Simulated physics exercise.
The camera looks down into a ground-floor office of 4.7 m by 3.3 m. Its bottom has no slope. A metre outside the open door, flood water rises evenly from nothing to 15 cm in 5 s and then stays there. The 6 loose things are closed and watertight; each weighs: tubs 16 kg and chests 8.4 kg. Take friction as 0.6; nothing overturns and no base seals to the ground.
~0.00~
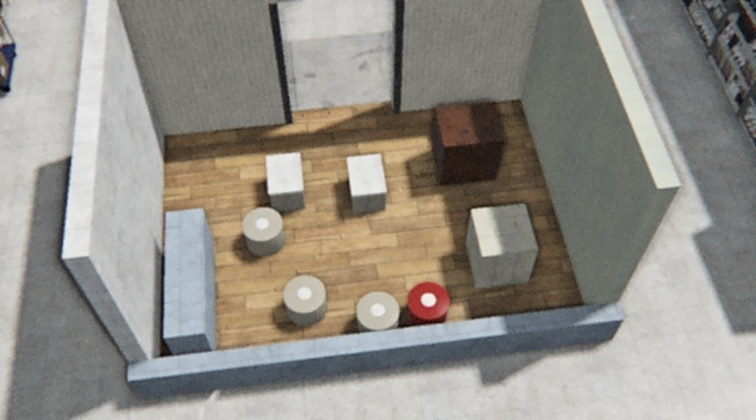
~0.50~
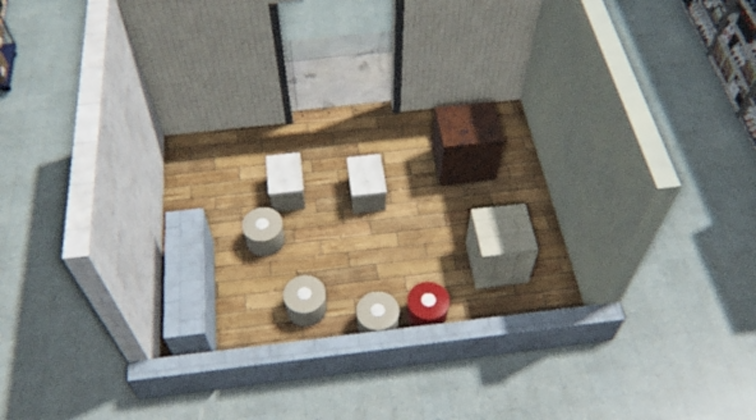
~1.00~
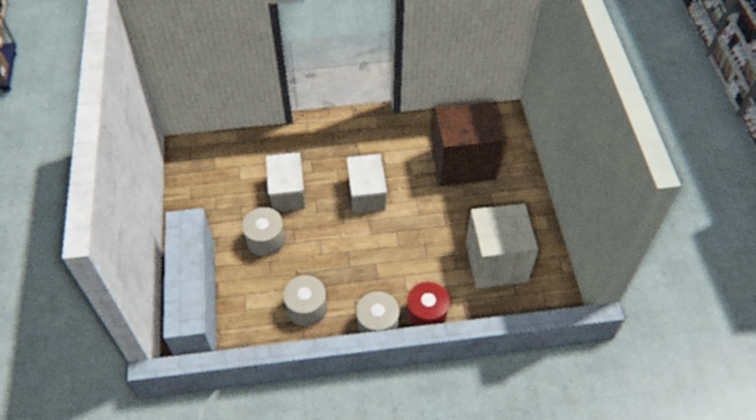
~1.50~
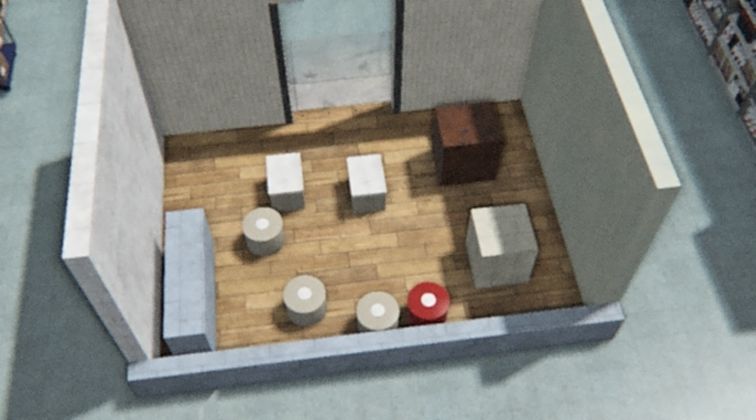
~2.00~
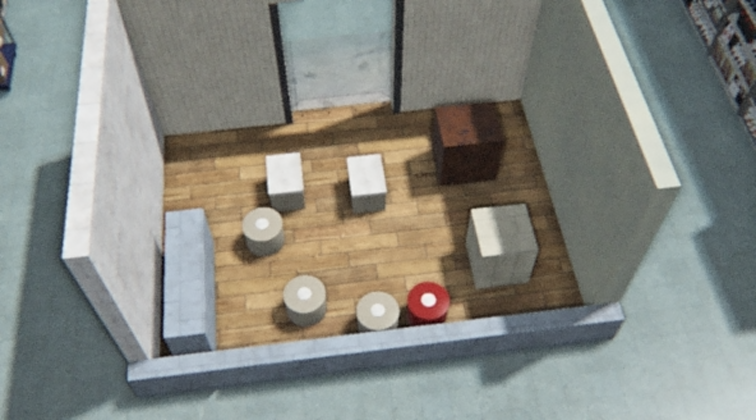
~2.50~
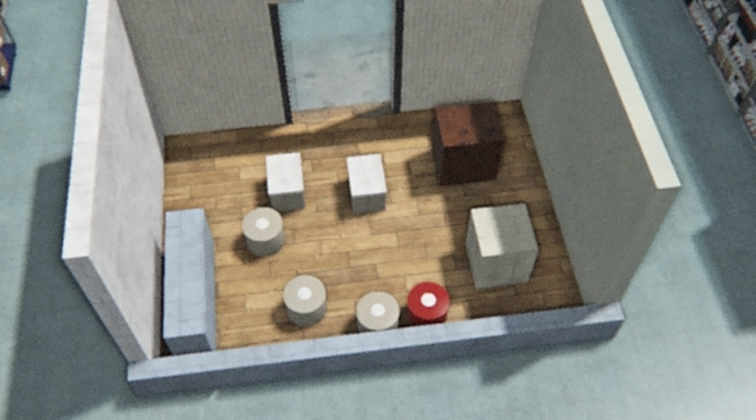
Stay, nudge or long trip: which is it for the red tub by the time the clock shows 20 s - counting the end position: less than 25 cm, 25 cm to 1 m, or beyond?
The red tub ends far away.
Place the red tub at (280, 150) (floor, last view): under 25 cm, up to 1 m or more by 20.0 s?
It moves a short way.
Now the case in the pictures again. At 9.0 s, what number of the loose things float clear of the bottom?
I count 1.
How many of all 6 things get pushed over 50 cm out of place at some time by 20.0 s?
I count 6.
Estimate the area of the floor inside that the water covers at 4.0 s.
About 1.5 m2.
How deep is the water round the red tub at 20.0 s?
Roughly 11 cm.
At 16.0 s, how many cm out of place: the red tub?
Roughly 30 cm by then.
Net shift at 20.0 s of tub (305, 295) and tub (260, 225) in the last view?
In that order: 150 cm, 100 cm.
After 4.0 s the red tub is near (428, 300), 0.0 m from its start, aground; 0 afloat.
After 9.0 s the red tub is near (428, 300), 0.0 m from its start, aground; 1 afloat.
After 16.0 s the red tub is near (456, 307), 0.3 m from its start, afloat; 5 afloat.
After 20.0 s the red tub is near (542, 206), 1.8 m from its start, afloat; 6 afloat.
